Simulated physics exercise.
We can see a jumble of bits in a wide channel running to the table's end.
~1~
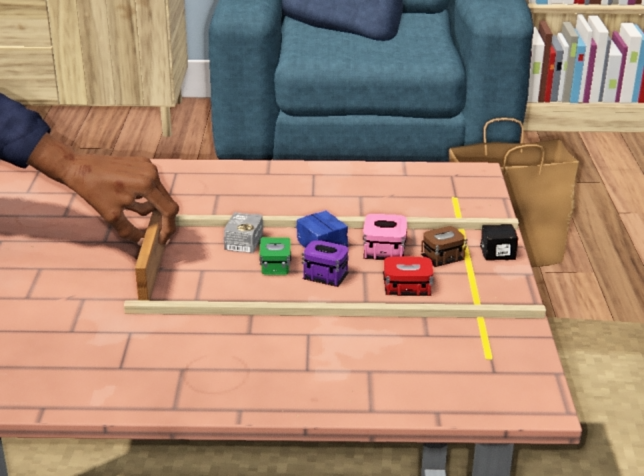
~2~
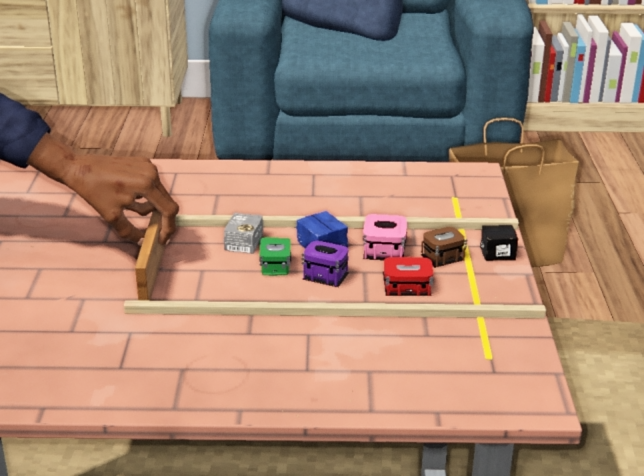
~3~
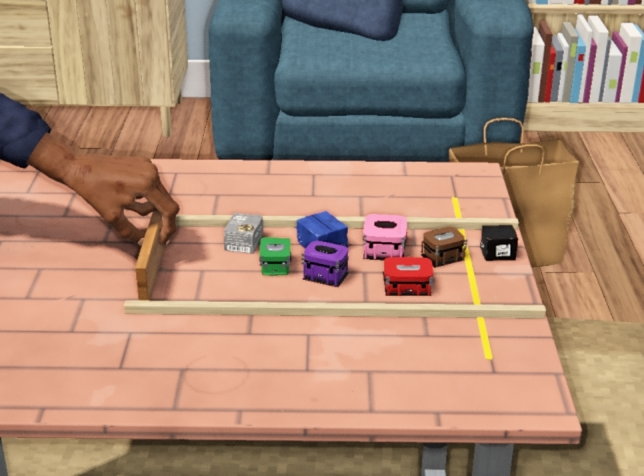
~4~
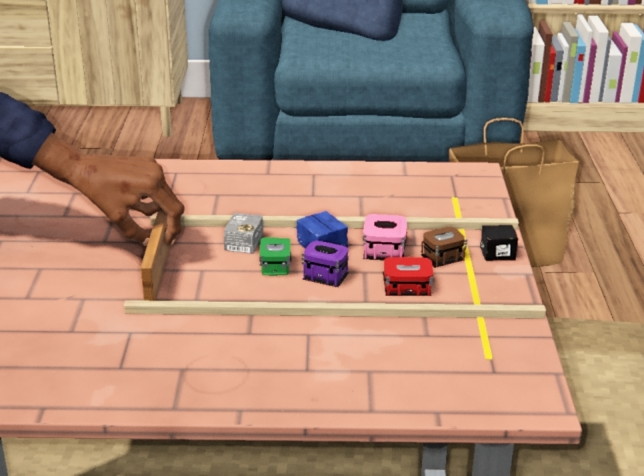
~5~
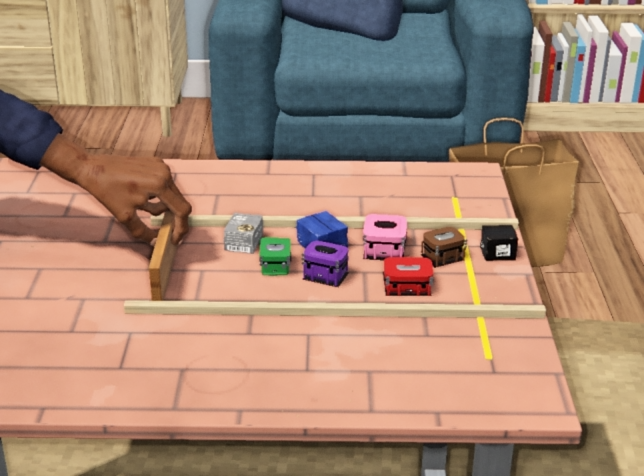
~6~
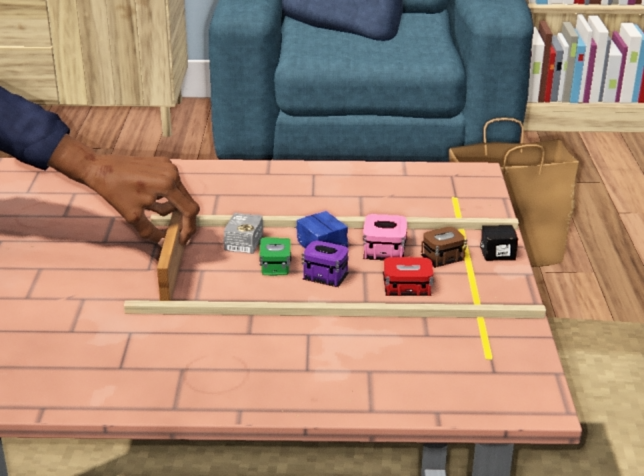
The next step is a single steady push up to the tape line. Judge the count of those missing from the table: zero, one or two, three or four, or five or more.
In the end three or four are gone from the table.
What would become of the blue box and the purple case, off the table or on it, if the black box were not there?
Looking at the two, the blue box stays up top and the purple case stays up top.
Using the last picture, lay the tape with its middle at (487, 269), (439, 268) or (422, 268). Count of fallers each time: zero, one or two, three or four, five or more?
So in that order I'd say at least five; one to two; one or two.
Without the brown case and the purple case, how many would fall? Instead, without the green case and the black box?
Tally per try: 2 / 2.
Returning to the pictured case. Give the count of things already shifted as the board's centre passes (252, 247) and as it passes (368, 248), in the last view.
The count reaches 1 first and 8 second.
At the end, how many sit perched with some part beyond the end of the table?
So the number is 2.
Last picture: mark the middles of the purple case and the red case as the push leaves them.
One ends up near (521, 262) and the other near (514, 289).
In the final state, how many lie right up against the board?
In total, 2.
Early on, none off yet; black box at rest near (499, 243); brown case at rest near (443, 247); red case at rest near (408, 277).
Finally, the number that fall off is three or four; lost, pink case, brown case and black box.
